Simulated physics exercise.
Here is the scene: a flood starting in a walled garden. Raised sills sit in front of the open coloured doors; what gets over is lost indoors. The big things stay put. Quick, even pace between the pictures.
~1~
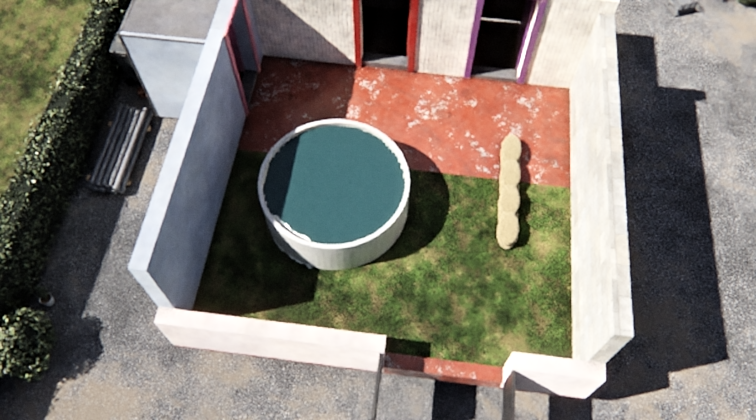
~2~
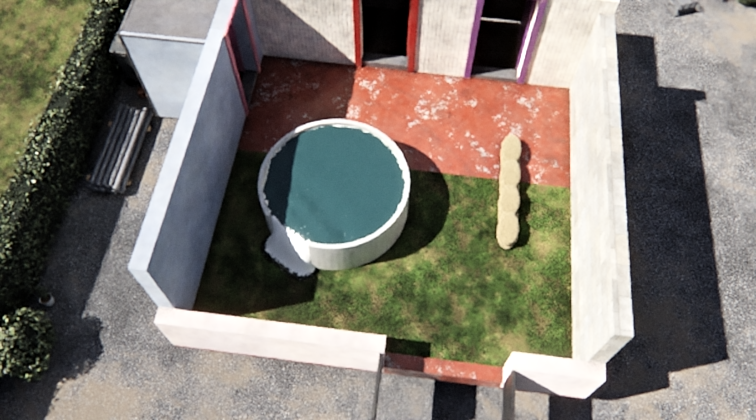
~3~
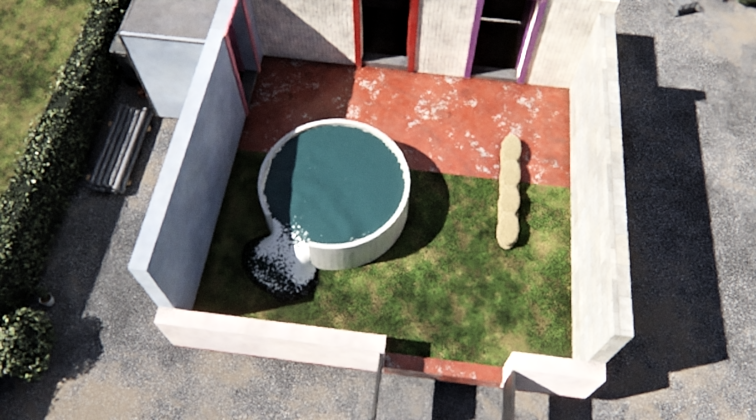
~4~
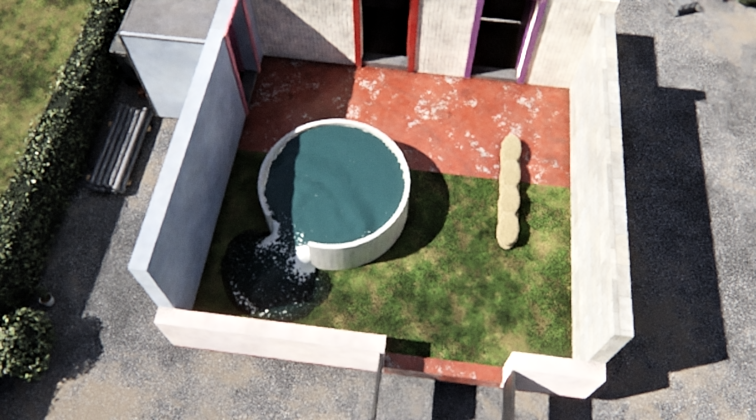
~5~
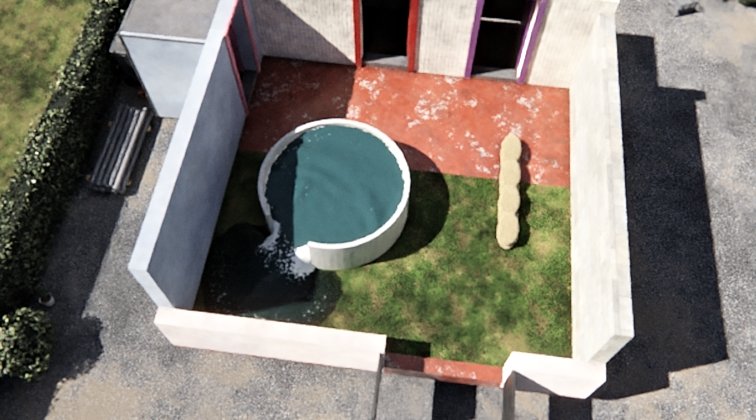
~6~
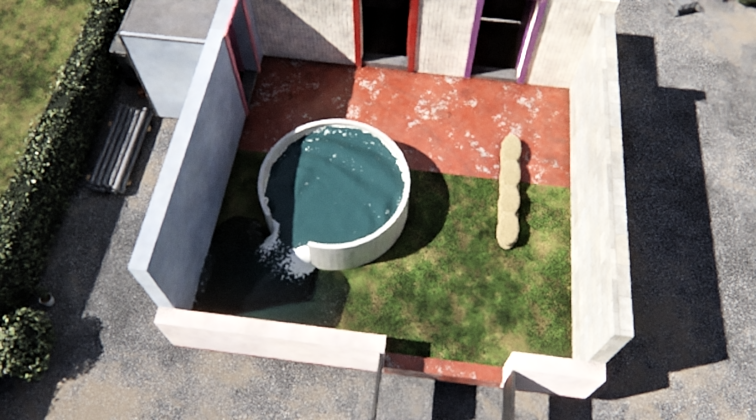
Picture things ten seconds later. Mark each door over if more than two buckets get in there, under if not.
Red door: Under, pink door: Under, purple door: Under.
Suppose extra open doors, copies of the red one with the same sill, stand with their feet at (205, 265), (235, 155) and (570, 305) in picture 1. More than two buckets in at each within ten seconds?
Outcome by door - past the limit, within the limit, within the limit.
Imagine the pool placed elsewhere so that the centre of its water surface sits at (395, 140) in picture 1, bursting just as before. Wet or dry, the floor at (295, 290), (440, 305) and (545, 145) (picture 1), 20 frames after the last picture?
Result: Inundated; inundated; spared.
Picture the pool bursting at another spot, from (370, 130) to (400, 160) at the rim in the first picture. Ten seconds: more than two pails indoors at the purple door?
I reckon purple door overshoots.
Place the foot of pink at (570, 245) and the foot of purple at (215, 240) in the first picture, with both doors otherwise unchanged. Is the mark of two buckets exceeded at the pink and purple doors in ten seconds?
The pink one falls short, and the purple one overflows.
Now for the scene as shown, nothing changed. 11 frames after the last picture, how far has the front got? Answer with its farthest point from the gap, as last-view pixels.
The farthest point of the front sits at (443, 359).
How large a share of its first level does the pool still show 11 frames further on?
Roughly 64 %.
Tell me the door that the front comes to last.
Answer is the one in purple.
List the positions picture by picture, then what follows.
In the first picture, the round pool at (334, 183) is whole and still.
In the second picture, water pours out at (291, 245) and has run to (267, 243).
In the third picture, water pours out at (291, 247) and has run to (247, 264).
In the fourth picture, water pours out at (291, 247) and has run to (240, 306).
In the fifth picture, the front is at a hidden place, out from the gap at (291, 247).
In the sixth picture, the front is at a hidden place, out from the gap at (291, 246).
A moment on, water covers 15 % of the floor; the red door not reached, the pink door not reached, the purple door not reached.
Next, water covers 25 % of the floor; the red door not reached, the pink door not reached, the purple door not reached.
Then, water covers 45 % of the floor; the red door not reached, the pink door wet at the sill, nothing in, the purple door not reached.
Later, water covers 75 % of the floor; the red door wet at the sill, nothing in, the pink door wet at the sill, nothing in, the purple door wet at the sill, nothing in.
In the end, water covers 95 % of the floor; the red door wet at the sill, nothing in, the pink door under two buckets in, the purple door wet at the sill, nothing in.
